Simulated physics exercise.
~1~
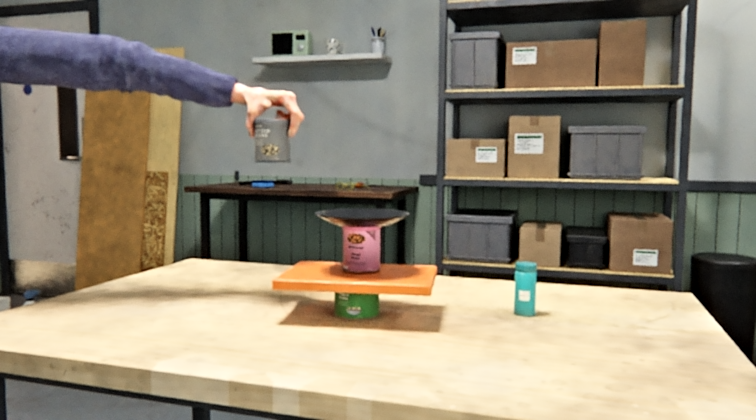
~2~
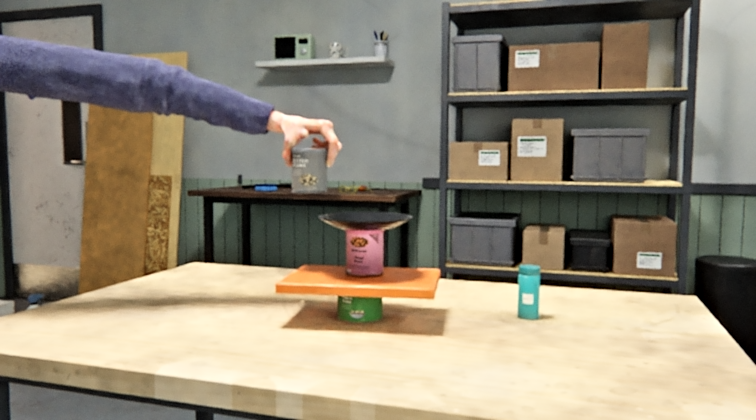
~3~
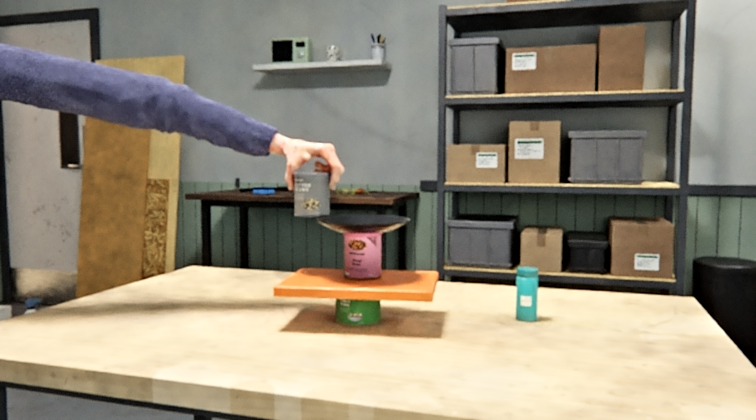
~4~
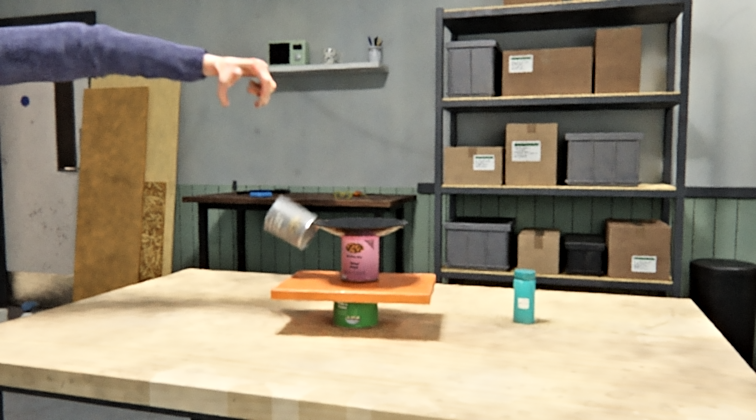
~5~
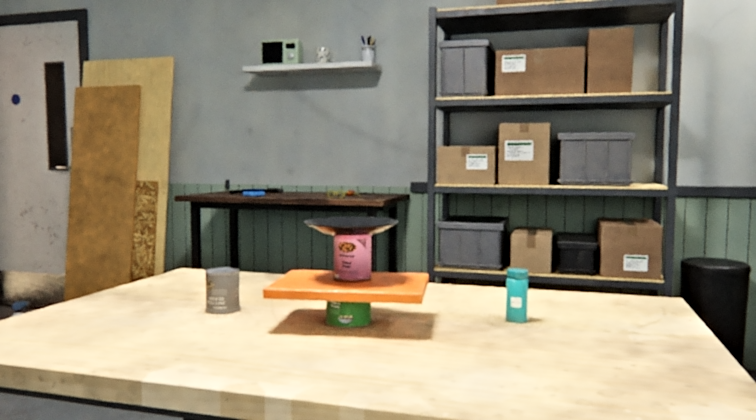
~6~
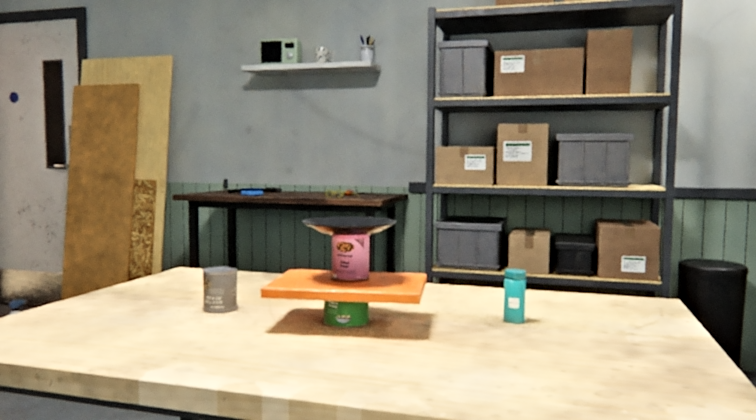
Grey pot released by a hand at the edge of a black plate, tipping off the stack and landing upright on the table.
